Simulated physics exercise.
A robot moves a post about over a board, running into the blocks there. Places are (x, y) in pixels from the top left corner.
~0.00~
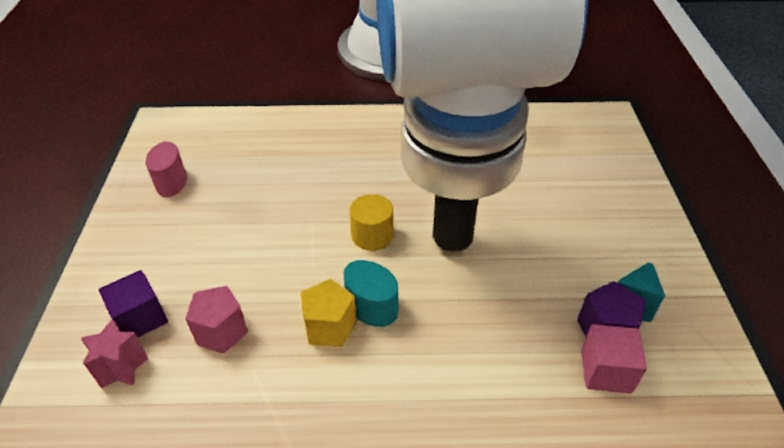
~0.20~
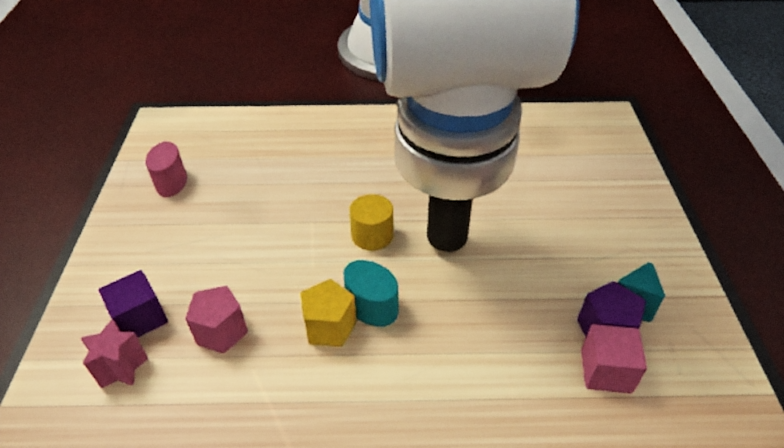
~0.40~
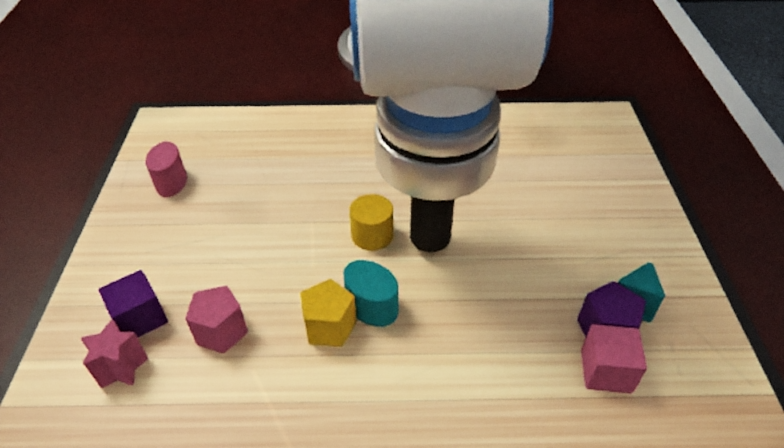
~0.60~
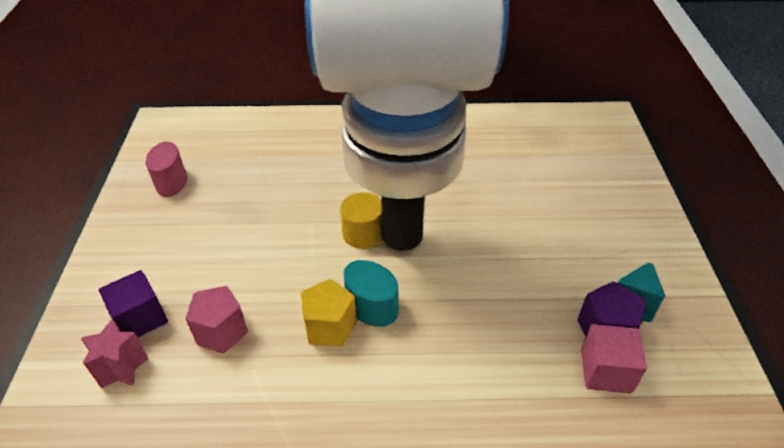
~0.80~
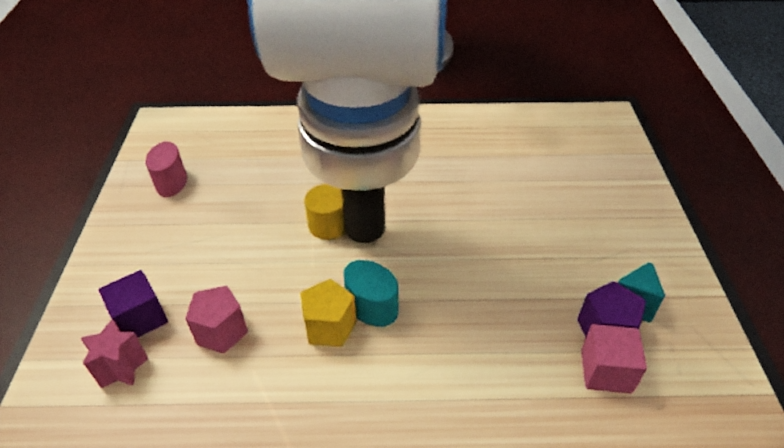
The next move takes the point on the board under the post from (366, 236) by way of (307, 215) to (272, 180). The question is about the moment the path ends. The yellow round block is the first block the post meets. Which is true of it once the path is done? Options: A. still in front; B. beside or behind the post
Choice B: Beside or behind the post.
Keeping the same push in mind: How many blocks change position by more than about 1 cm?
One block, no more.
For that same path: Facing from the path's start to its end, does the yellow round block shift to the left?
Going by the path, yes.
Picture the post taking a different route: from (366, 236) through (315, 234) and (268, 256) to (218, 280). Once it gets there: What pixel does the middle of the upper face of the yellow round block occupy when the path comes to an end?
The centre of its top face lies at (280, 188).
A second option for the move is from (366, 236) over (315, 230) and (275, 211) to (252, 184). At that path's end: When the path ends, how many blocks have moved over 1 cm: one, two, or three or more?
Going by the path, one of them shifts by more than about 1 cm.
On the path given first. One third of the way, post at (324, 214); yellow round block at (284, 185).
Two thirds of the way, post at (291, 197); yellow round block at (248, 174).
At the end, post at (271, 173); yellow round block at (230, 168); turquoise oval block still.
